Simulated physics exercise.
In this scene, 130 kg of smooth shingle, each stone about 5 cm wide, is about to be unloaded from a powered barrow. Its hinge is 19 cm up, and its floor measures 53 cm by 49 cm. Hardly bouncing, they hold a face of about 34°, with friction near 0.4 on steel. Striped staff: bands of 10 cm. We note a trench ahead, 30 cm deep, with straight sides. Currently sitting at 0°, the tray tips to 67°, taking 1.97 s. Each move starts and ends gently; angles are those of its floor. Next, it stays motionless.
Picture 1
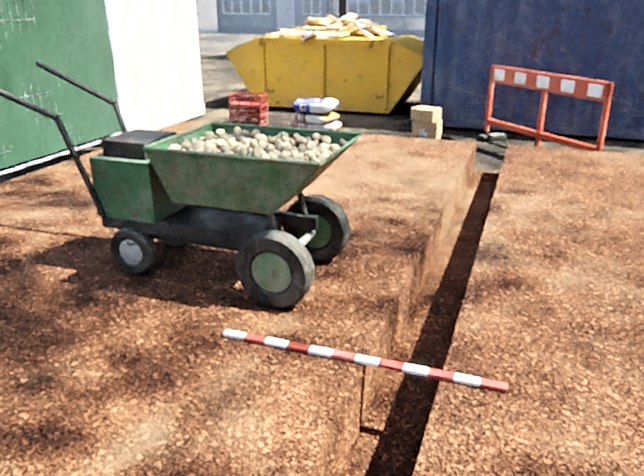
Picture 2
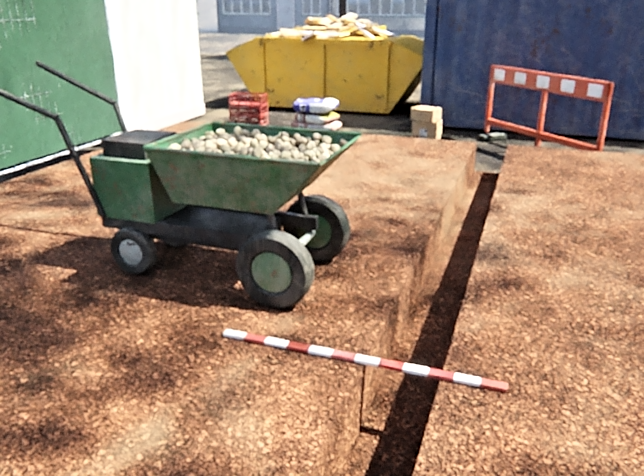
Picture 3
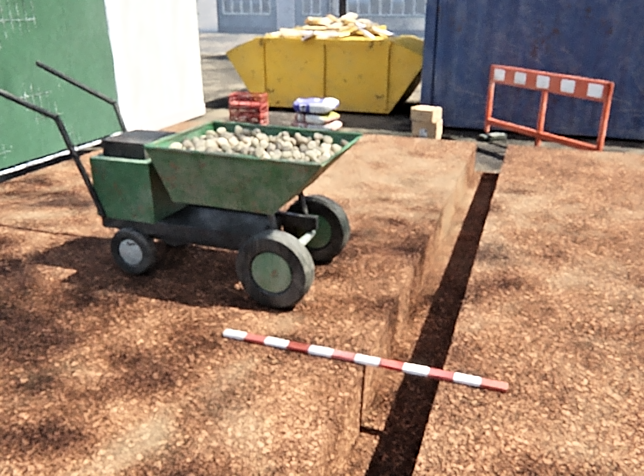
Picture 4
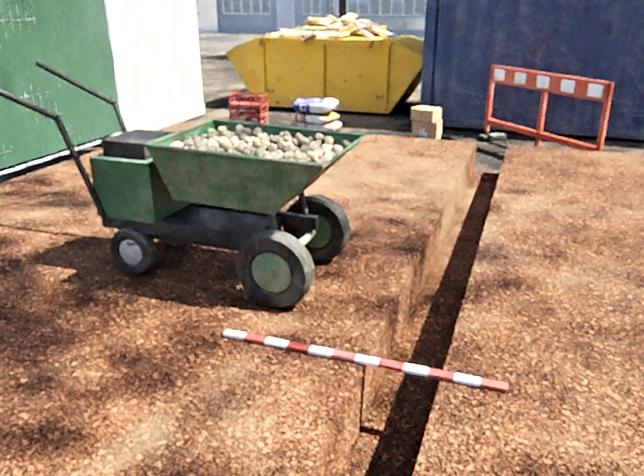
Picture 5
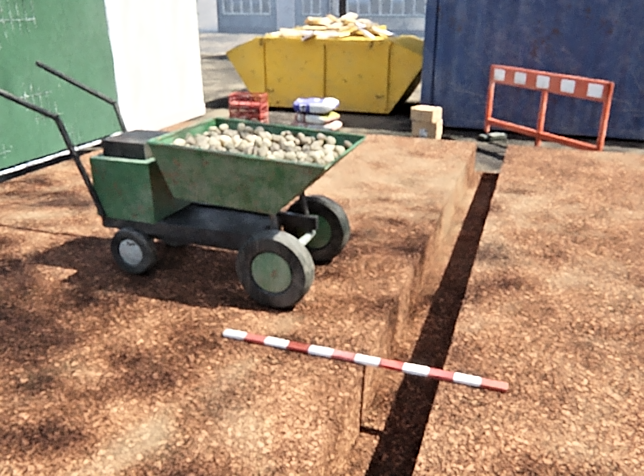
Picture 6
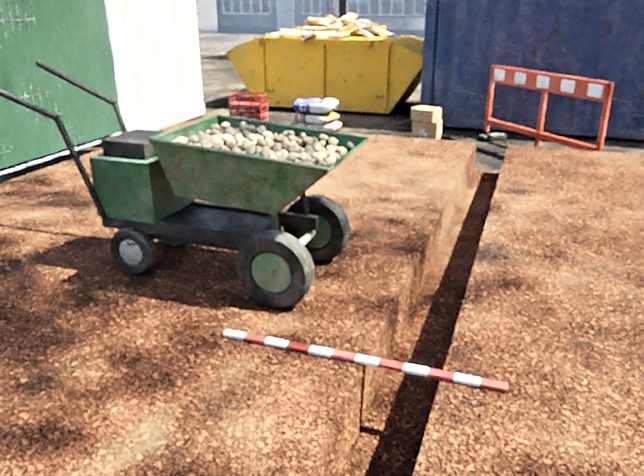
A green powered barrow heaped with pale stones stands on reddish-brown ground at a work site, seen from slightly above and to its side. A red-and-white staff lies across a narrow, straight-sided trench in front, with a yellow skip, a blue wall and an orange-and-white barrier behind. The barrow stays put while its tray, level at first, tilts very slightly toward the right, and the camera remains still.
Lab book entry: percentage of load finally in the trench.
Approx. 76 percent.
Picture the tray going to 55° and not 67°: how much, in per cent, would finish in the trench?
Then roughly 80 percent.
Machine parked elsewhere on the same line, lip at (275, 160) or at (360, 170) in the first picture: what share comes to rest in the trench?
Roughly 95 per cent, then 30 per cent.
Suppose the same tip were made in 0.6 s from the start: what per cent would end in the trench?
50 %.
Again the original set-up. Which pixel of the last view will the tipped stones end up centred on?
The middle should be near (440, 336).
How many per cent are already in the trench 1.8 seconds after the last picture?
Approx. 55 % of the load.
Then, 1.2 s after the last picture the floor is at 57°, 97 % in the tray, 3 % in the trench; the foremost stones are at (426, 268).
Then, 1.8 s after the last picture the floor is at 67°, 27 % in the tray, 53 % in the trench, 20 % past the trench; the foremost stones are at (583, 318).
Then, 2.1 s after the last picture the floor is at 67°, 7 % in the tray, 68 % in the trench, 25 % past the trench; the foremost stones are past the picture's edge.
Then, 4.1 s after the last picture the floor is at 67°, 0 % in the tray, 76 % in the trench, 24 % past the trench; the foremost stones are past the picture's edge.
